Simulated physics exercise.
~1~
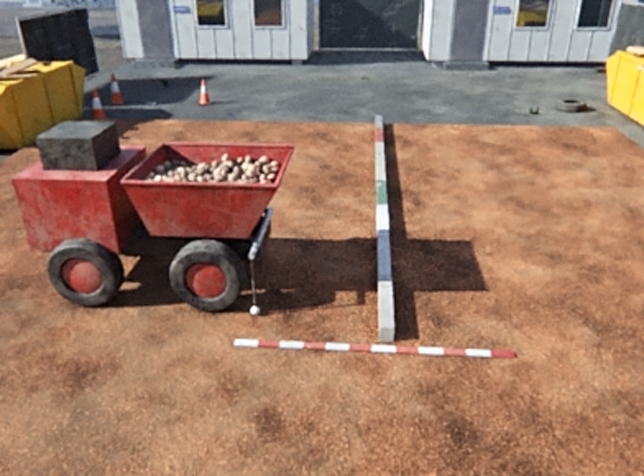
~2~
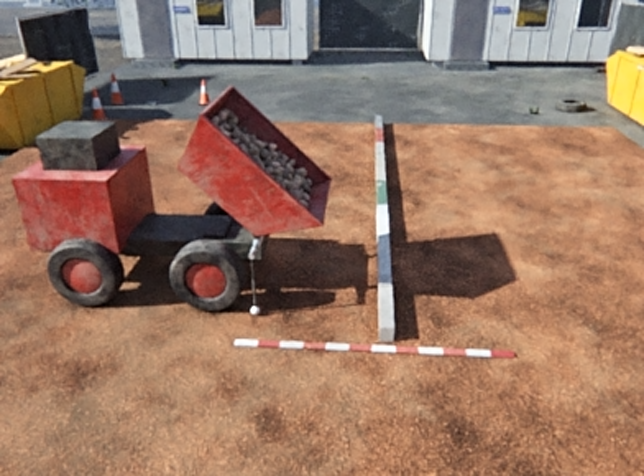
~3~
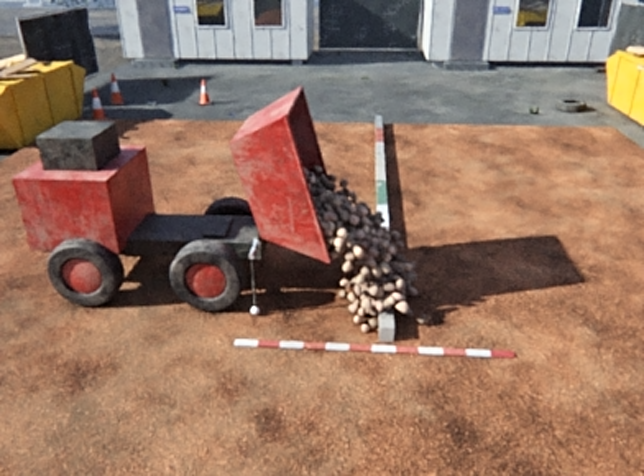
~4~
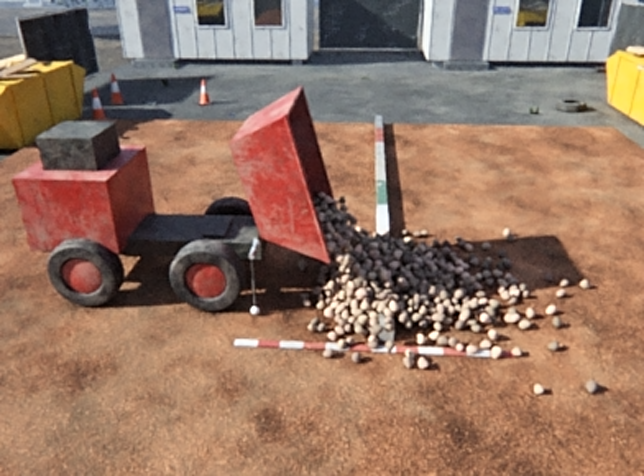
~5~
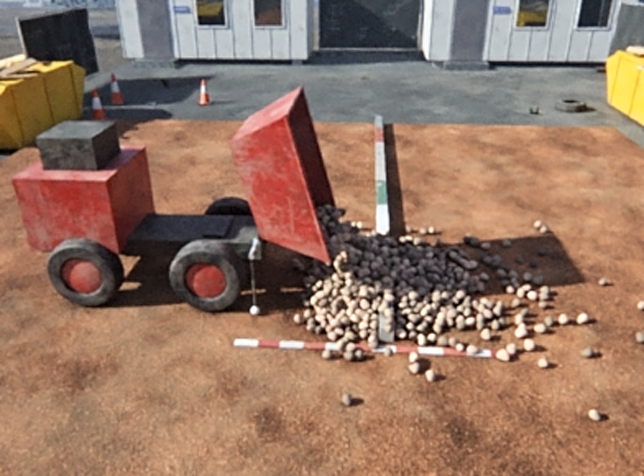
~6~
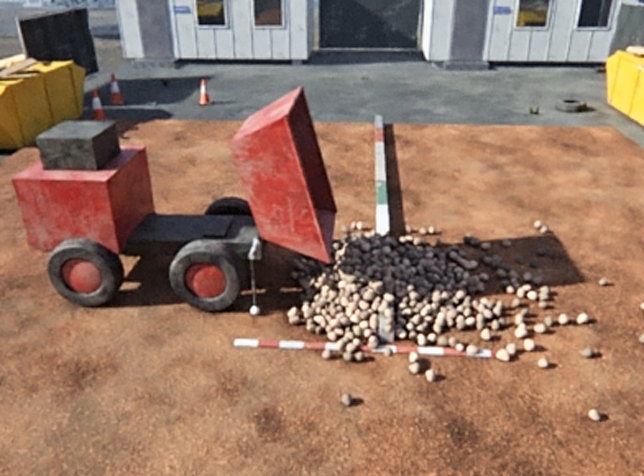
A red site dumper with black tyres stands at the left of a patch of brown ground, seen from the side and slightly above, its skip full of round, pale stones. A low grey kerb runs away from the viewer to its right, with a red and white staff in front and yellow containers and a pale building behind. The skip tips steeply to the right, and the stones slide out in a rush. They pile against the kerb, and many spill over it, a few rolling farther right. Finally the emptied skip stays raised beside the settled heap straddling the kerb.
